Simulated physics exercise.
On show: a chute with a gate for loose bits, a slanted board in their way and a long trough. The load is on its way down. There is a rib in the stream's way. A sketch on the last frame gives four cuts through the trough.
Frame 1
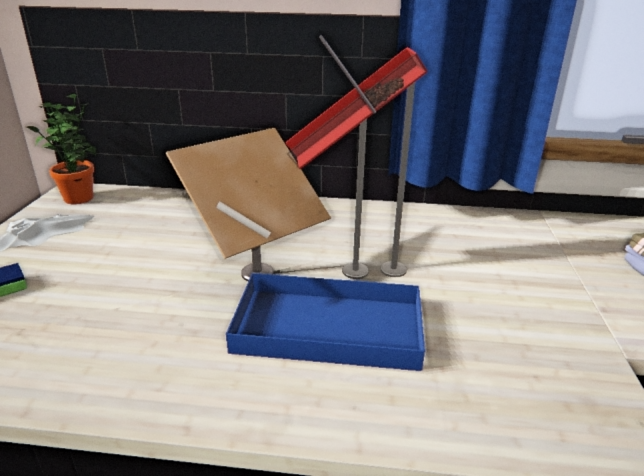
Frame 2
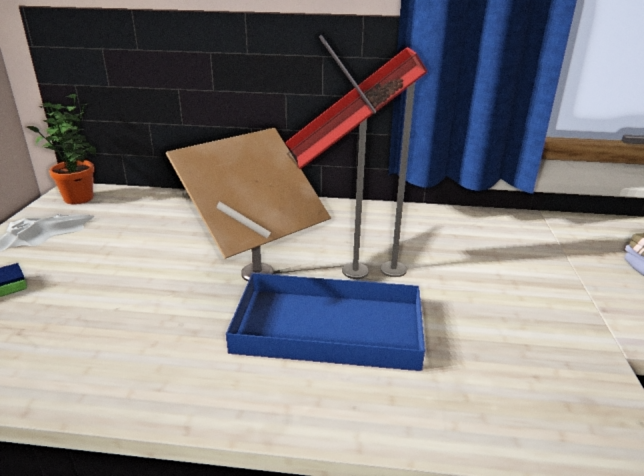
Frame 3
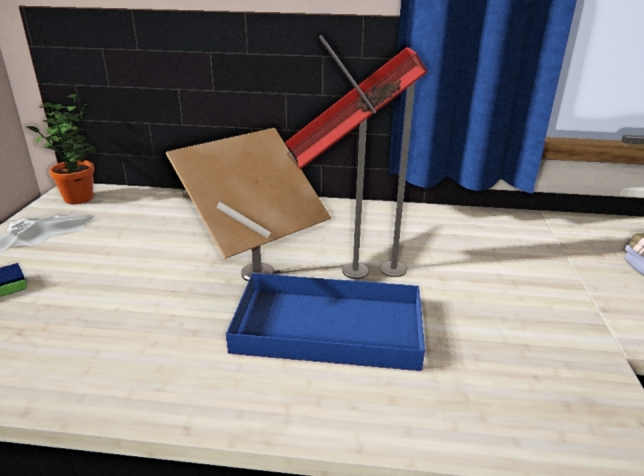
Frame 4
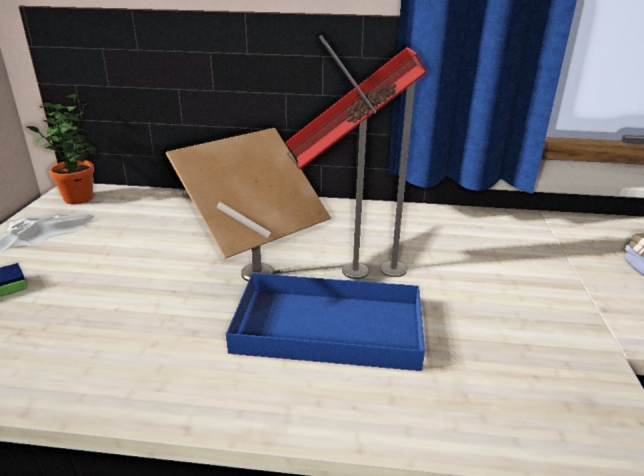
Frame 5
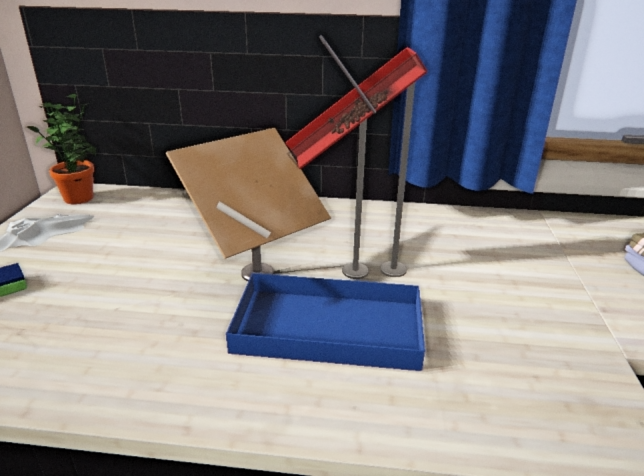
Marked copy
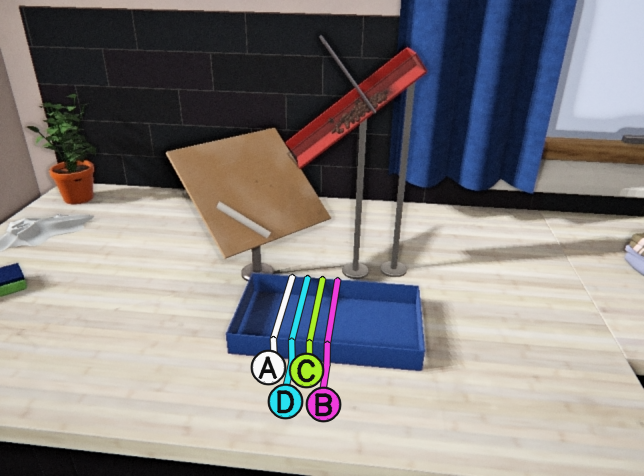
Small dark bits slide down a sloping red chute above a tilted brown board.
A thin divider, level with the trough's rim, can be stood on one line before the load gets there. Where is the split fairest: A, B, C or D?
D is best.
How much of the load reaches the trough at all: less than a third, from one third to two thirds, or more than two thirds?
About that: More than two thirds.
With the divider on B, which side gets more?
The left side.
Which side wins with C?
Left.
On the marked copy, line A crosses the front rim at (273, 338); line B crosses the front rim at (327, 342); line C crosses the front rim at (309, 341); line D crosses the front rim at (291, 339).
With A, of what is caught, none on the left of the divider, all on the right.
With B, of what is caught, all on the left of the divider, none on the right.
With C, of what is caught, nearly all on the left of the divider, a stray few on the right.
With D, of what is caught, about two thirds on the left of the divider, about a third on the right.
